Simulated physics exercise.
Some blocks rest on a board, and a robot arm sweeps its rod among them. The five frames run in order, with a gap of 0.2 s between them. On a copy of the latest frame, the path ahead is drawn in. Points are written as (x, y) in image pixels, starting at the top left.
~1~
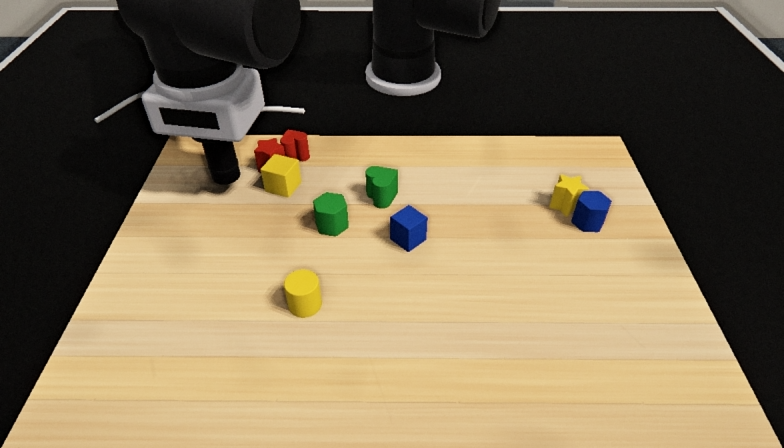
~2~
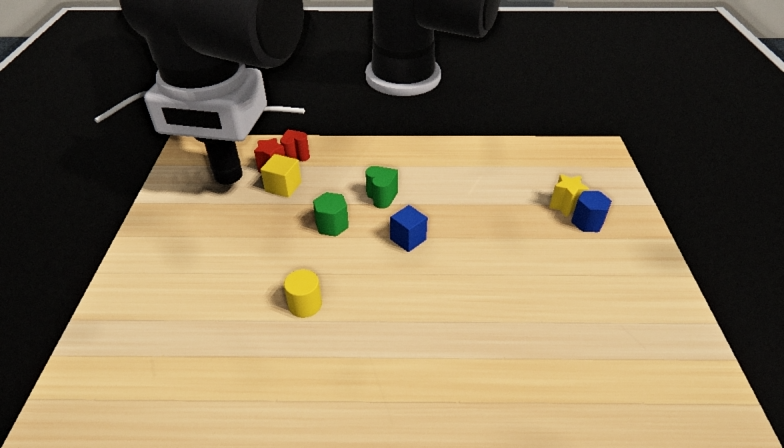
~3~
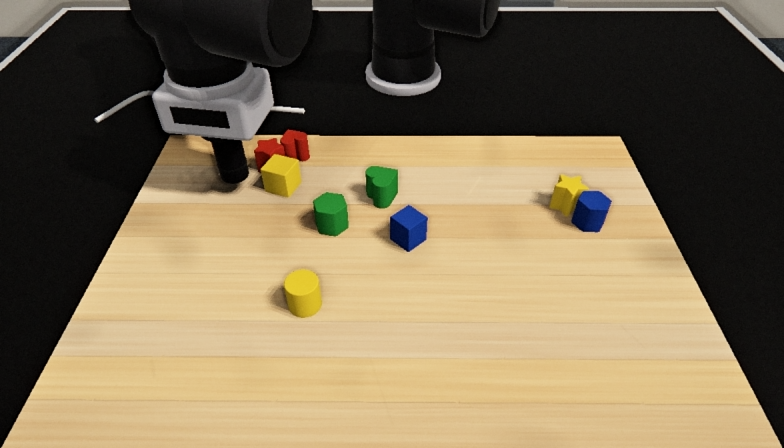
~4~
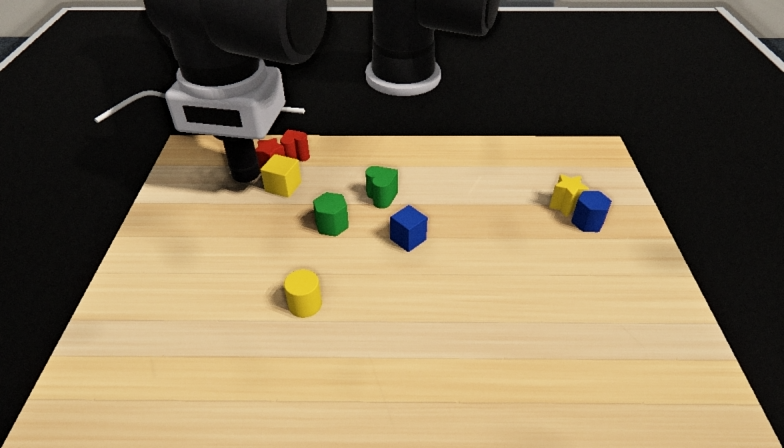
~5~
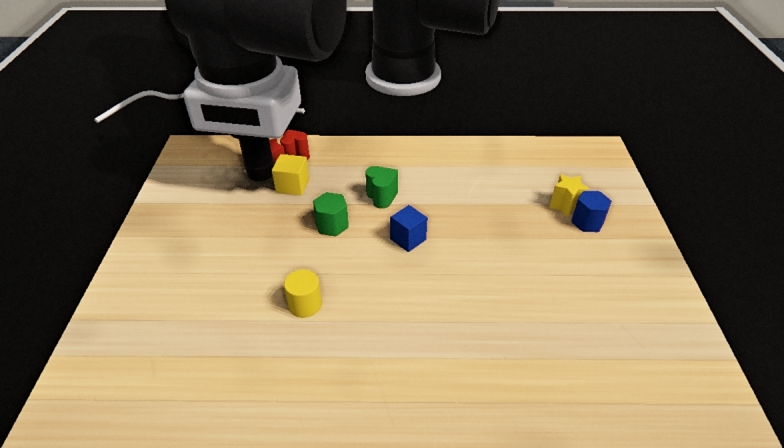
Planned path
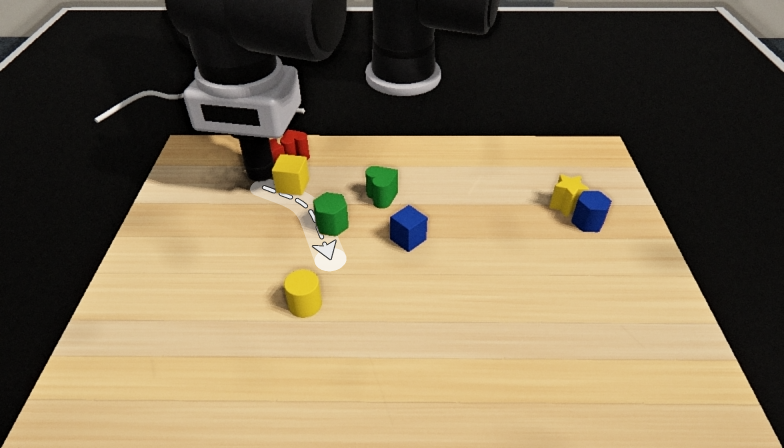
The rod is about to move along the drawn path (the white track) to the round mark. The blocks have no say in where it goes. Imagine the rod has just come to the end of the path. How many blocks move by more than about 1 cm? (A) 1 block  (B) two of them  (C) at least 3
Letter B.
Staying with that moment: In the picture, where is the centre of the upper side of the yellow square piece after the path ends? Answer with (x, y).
I'd expect the centre of its top face to be at (314, 164).
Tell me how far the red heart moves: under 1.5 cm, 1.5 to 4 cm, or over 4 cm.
Travels under 1.5 cm.
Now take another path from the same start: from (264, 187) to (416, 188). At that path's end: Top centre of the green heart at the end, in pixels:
Somewhere near (416, 183).
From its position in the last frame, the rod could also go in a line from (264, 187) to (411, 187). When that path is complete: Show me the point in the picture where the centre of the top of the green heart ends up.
The middle of the upper face of the green heart will lie at about (412, 181) in the picture.
The line goes from (264, 187) through (299, 201) and (318, 227) to (331, 259).
On the path given first. One third of the way, rod at (297, 188); yellow square piece at (314, 164), turned 65° anticlockwise.
Two thirds of the way, rod at (316, 214); yellow square piece at (314, 164), turned 65° anticlockwise; green six-sided block at (343, 213), turned 30° anticlockwise.
At the end, rod at (329, 245); red star-shaped block unmoved; yellow square piece at (314, 164), turned 65° anticlockwise; red heart unmoved; green six-sided block at (361, 227), turned 105° anticlockwise.
